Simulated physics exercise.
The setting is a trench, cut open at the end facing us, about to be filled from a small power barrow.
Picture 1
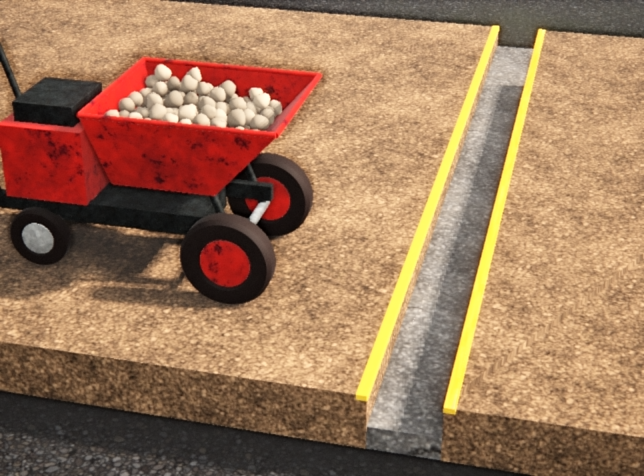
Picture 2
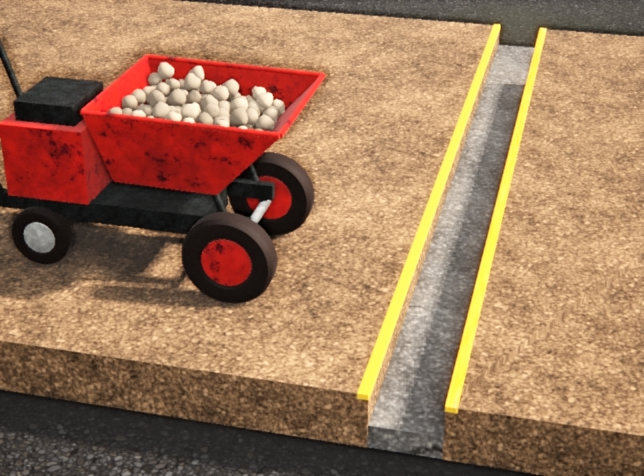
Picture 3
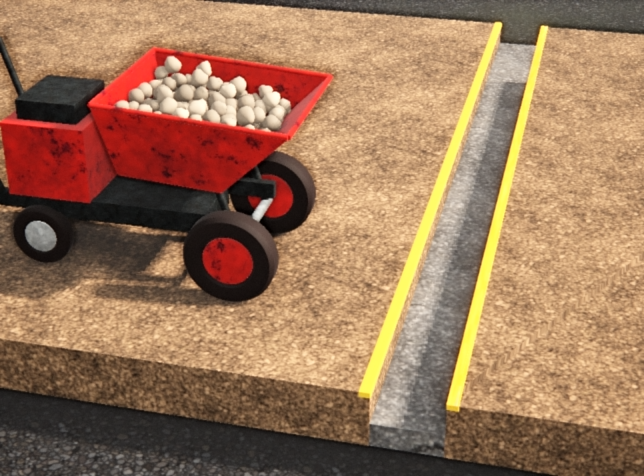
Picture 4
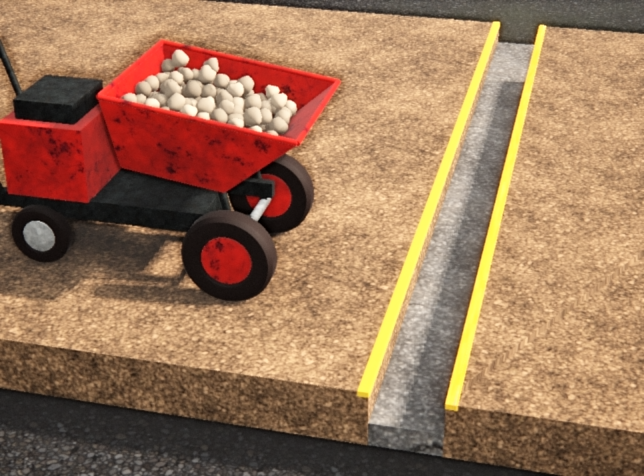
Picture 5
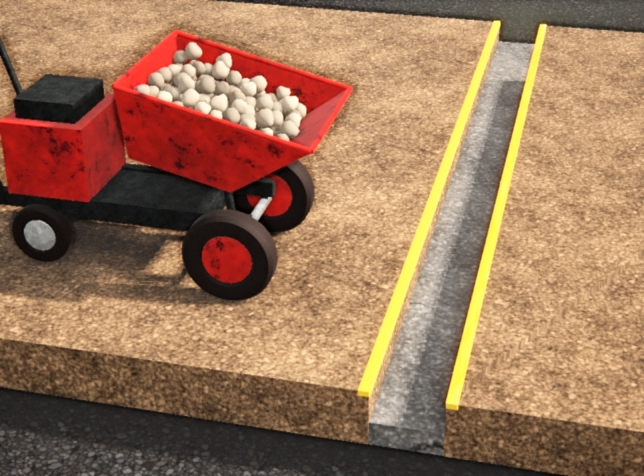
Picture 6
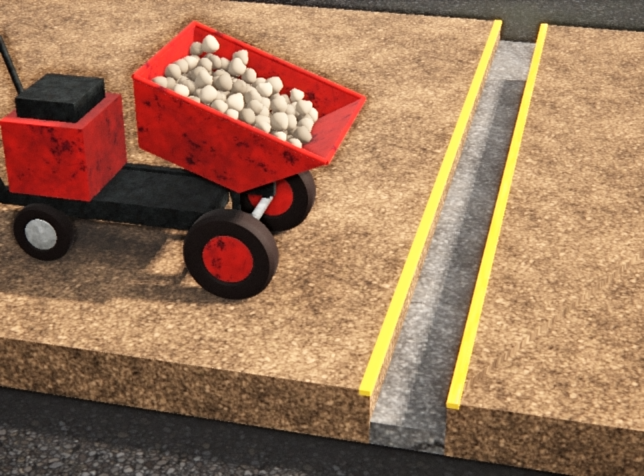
A red skip heaped with pale, rounded stones sat level on a small wheeled barrow left of a narrow yellow-edged trench, then gradually rose at the back and tilted toward the right.
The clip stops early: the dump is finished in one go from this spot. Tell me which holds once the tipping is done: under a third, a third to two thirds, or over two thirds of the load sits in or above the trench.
My guess is the trench keeps beyond two thirds of it.
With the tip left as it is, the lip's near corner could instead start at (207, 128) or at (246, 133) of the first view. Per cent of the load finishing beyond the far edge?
About 0 % and 0 %.
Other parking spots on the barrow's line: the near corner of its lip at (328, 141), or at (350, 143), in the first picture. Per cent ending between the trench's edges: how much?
Near 50 % and 20 %.
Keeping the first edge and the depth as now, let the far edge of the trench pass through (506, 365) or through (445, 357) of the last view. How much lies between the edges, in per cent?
The share would be 90 % first and 60 % second.
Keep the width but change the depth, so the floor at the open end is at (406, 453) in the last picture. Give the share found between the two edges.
About 100 percent.
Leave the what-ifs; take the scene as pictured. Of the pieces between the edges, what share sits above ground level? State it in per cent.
My figure is near 30 per cent.
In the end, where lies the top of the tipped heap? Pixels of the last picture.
I'd put the summit somewhere around pixel (430, 261).
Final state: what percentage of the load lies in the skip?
About 5 per cent.
Just after the last frame, skip tipped steeply; every one in the skip.
A moment on, skip tipped steeply; the larger part in the skip; just a few short of the trench; about a tenth in or heaped over the trench; just a few falling.
Further on, skip tipped right over; roughly a quarter in the skip; just a few short of the trench; the larger part in or heaped over the trench; about a tenth beyond it.
When it is over, skip tipped right over; just a few in the skip; about a tenth short of the trench; the larger part in or heaped over the trench; about a tenth beyond it.
